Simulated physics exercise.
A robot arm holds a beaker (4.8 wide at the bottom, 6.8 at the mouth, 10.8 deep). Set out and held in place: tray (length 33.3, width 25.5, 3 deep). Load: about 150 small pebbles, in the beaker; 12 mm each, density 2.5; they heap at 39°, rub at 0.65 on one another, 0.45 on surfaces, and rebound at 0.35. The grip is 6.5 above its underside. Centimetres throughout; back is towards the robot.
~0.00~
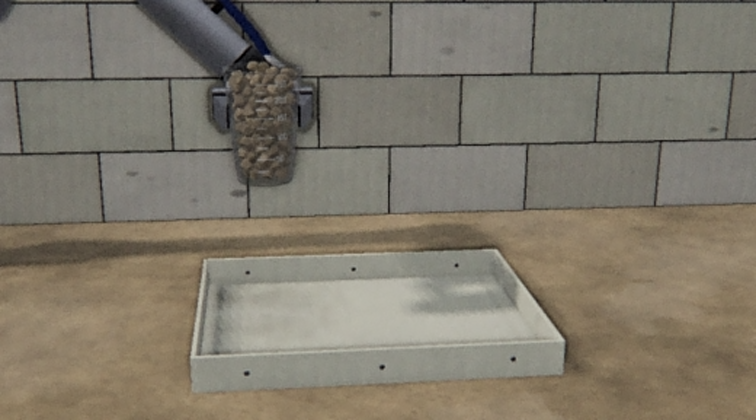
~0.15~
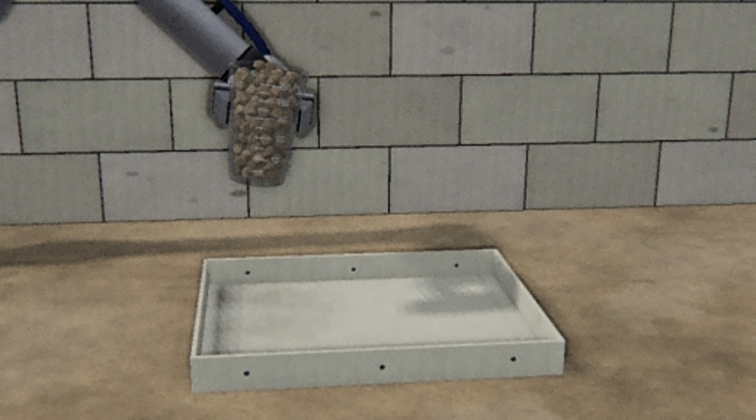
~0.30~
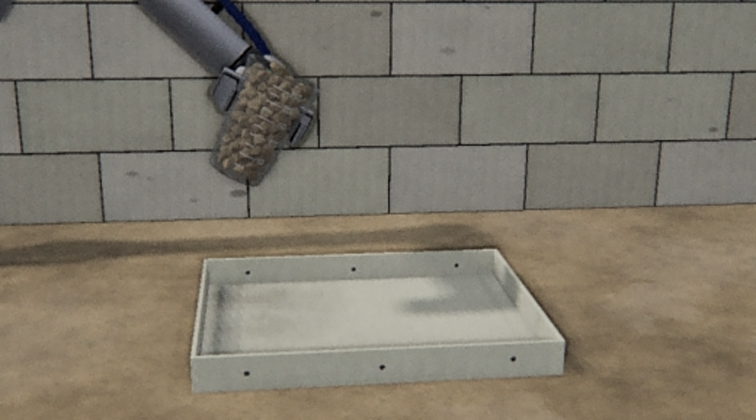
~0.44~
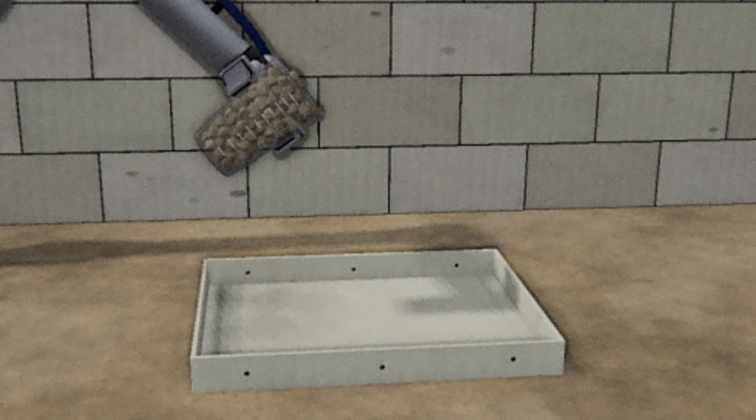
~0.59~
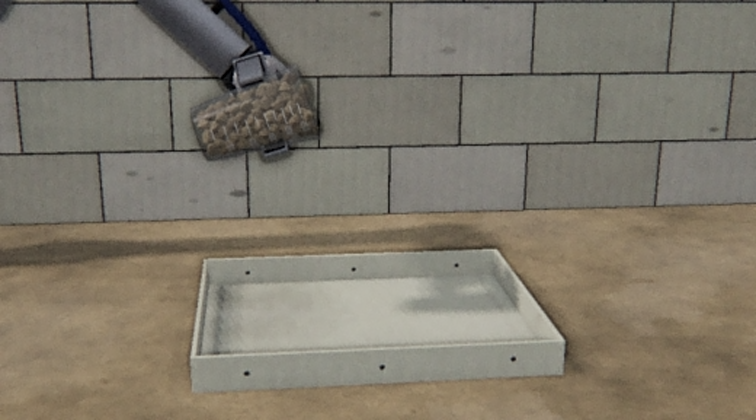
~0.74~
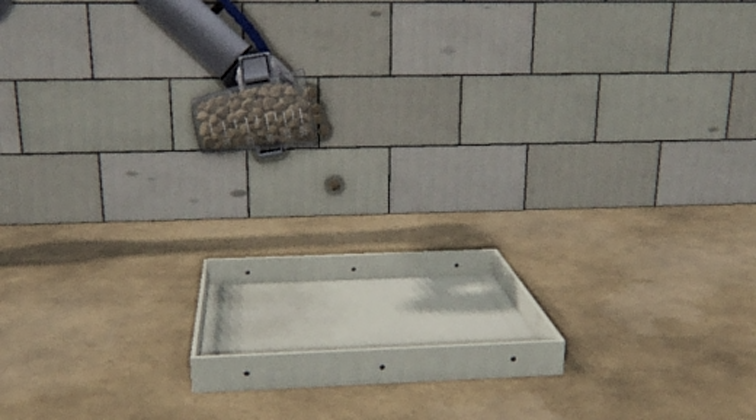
To begin with, a robot arm holds a clear beaker packed with small brown pebbles upright above an empty pale tray, before a block wall. The arm steadily turns the beaker until it lies nearly on its side, its base swinging left, and a single pebble drops from the right end.
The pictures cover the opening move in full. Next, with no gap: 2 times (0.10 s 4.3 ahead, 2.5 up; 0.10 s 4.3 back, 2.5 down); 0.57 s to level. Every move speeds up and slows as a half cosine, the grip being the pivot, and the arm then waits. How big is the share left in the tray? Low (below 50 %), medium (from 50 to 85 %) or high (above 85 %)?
Answer: High; above 85 % of the small pebbles finish in the tray.
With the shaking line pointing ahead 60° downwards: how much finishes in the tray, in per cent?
Some 25 per cent.
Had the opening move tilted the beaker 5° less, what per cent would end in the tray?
Then about 95 per cent.
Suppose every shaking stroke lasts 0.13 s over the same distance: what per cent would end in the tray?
Then about 85 per cent.
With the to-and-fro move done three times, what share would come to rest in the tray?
It would be near 95 per cent.
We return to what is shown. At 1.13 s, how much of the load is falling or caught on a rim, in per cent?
About 8 per cent.
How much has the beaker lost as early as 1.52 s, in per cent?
About 100 per cent by then.
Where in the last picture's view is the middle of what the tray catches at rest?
Around (463, 312).
After 1.13 s, tilted 81° forward, highest piece 21 above the table; 138 in the tray, 2 in the beaker, 1 on the table or floor, 12 in flight or on a rim.
After 1.52 s, tilted 21° forward, highest piece 2 above the table; 149 in the tray, 4 on the table or floor.
After 1.91 s, level, highest piece 2 above the table; 149 in the tray, 4 on the table or floor.
After 2.96 s, level, highest piece 2 above the table; 149 in the tray, 4 on the table or floor.
At rest, 149 in the tray, 4 on the table or floor. That is 97 % in the tray.
